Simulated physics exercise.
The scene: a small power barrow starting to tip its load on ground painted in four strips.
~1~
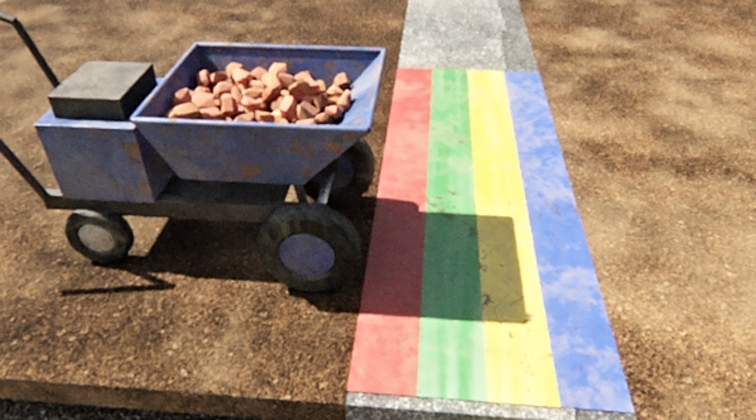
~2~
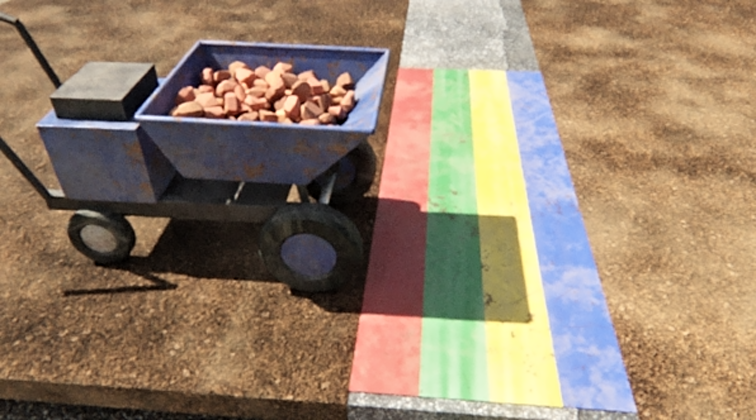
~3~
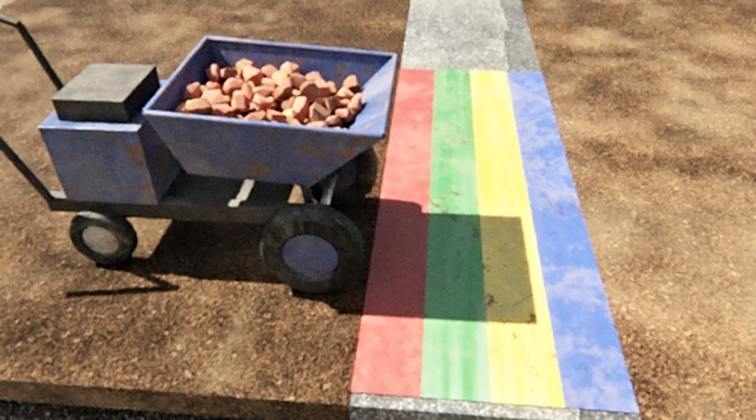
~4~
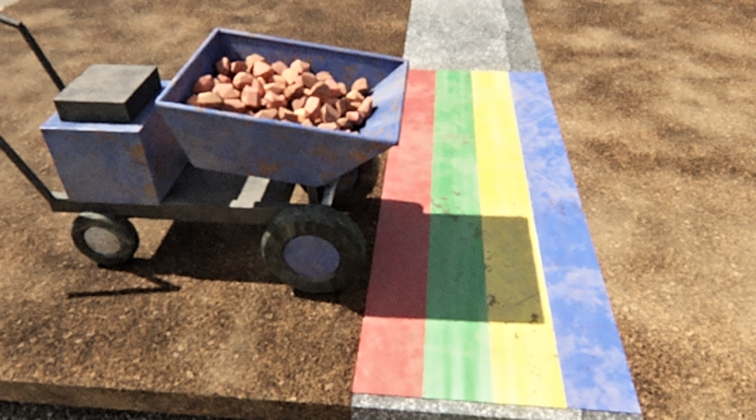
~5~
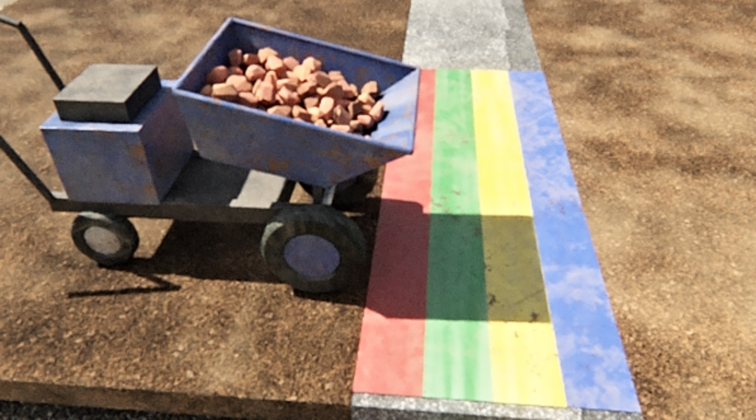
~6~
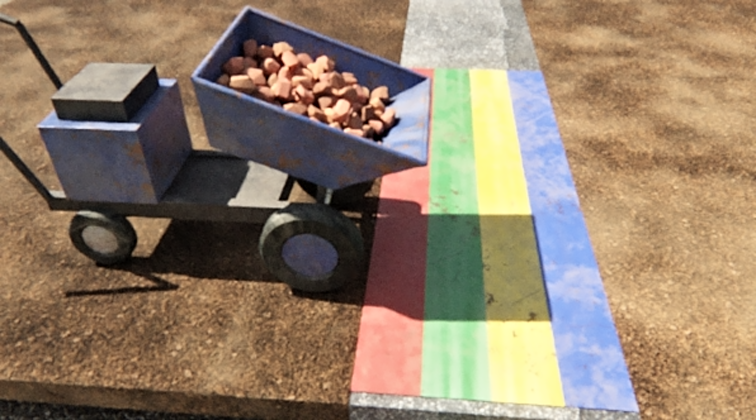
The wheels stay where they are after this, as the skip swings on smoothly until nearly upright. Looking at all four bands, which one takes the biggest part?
That would be the yellow band.
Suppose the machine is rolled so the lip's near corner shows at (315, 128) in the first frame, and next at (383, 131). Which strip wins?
At the first spot that green strip, at the second yellow.
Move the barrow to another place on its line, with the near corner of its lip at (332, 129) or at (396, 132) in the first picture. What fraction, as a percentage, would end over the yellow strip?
About 30 per cent, then about 30 per cent.
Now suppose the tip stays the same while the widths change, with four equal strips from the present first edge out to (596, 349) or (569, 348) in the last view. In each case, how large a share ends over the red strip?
Shares in order: Close to 0 %; close to 0 %.
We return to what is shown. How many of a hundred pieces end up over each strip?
I'd put the red strip near 0, the green strip near 10, the yellow strip near 35 and the blue strip near 20.
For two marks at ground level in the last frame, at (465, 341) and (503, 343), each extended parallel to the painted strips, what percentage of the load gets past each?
In turn 70 and 50 in a hundred.
Soon, skip tipped steeply; all in the skip.
A while on, skip tipped right over; most in the skip; a small part over the green strip; about a quarter over the yellow strip; a stray few over the blue strip.
Towards the end, skip tipped right over; about a third in the skip; a small part over the green strip; about a third over the yellow strip; about a quarter over the blue strip; a stray few off the paint.
Finally, skip tipped right over; about a third in the skip; none over the red strip; a small part over the green strip; about a third over the yellow strip; about a quarter over the blue strip; a stray few off the paint.
